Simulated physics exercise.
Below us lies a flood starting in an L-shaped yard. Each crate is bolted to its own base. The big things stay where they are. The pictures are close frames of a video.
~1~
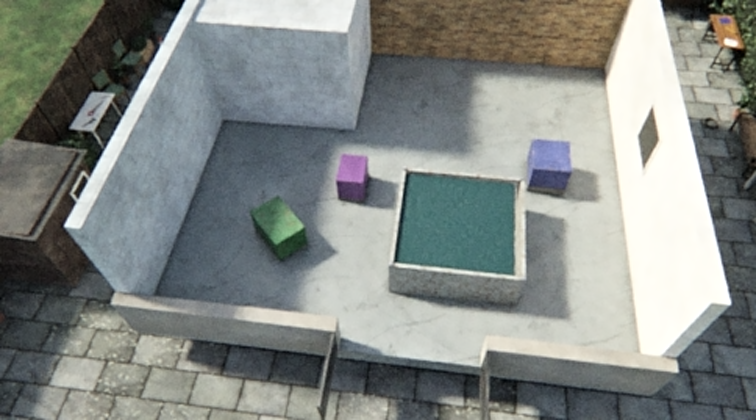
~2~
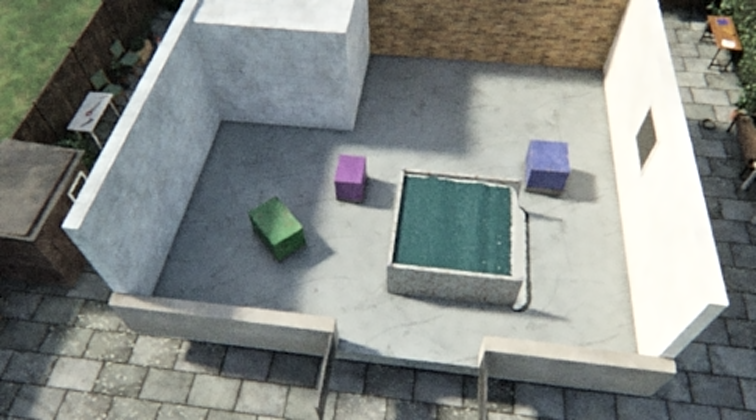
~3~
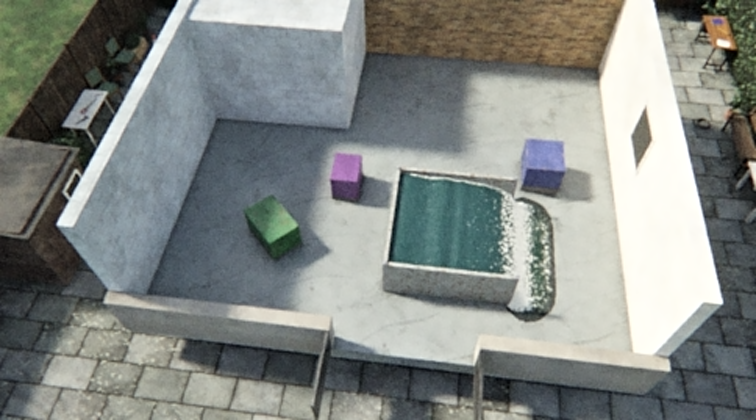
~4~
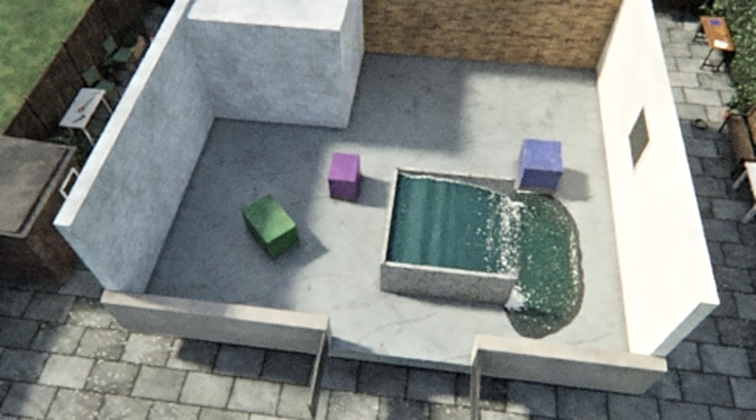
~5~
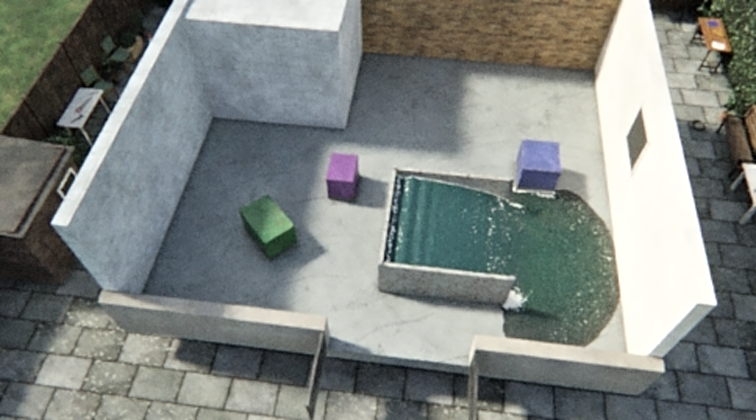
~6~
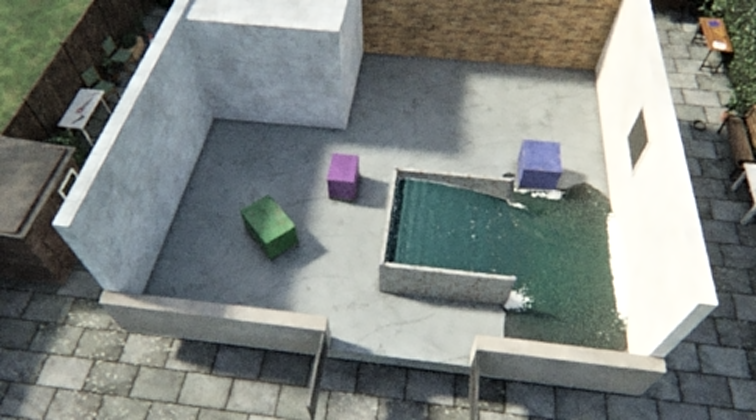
Dark green water poured out of the open right side of a square tank in a walled yard, spreading across the grey floor to the right-hand wall and around the blue box's base, while the green and purple boxes stayed put.
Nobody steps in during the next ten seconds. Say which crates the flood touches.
The blue crate gets wet; the purple crate gets wet; the green crate gets wet.
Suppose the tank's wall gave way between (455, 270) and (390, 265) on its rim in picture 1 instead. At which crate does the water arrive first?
The green-painted one.
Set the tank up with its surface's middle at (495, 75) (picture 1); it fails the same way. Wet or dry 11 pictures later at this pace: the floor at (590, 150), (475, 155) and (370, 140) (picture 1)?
In that order: Under water, free of water, dry.
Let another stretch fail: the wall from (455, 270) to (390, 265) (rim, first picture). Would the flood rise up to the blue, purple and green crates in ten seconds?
In short: Blue crate stays dry; purple crate is safe; green crate keeps dry.
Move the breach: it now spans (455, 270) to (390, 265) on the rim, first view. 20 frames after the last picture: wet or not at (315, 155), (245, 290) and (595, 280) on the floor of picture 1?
As listed: Free of water, awash, no water.
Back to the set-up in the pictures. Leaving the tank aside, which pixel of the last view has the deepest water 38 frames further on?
Close to (136, 312).
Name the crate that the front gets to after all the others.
That is the purple one.
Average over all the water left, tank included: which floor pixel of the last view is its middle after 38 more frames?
Close to (453, 200).
A moment on, water covers 15 % of the floor; the blue crate water round its plinth, the purple crate not reached, the green crate not reached.
Next, water covers 25 % of the floor; the blue crate water round its plinth, the purple crate not reached, the green crate not reached.
Then, water covers 45 % of the floor; the blue crate water round its plinth, the purple crate not reached, the green crate not reached.
Later, water covers 80 % of the floor; the blue crate water round its plinth, the purple crate water round its plinth, the green crate water round its plinth.
In the end, water covers 100 % of the floor; the blue crate was topped, the purple crate was topped, the green crate was topped.
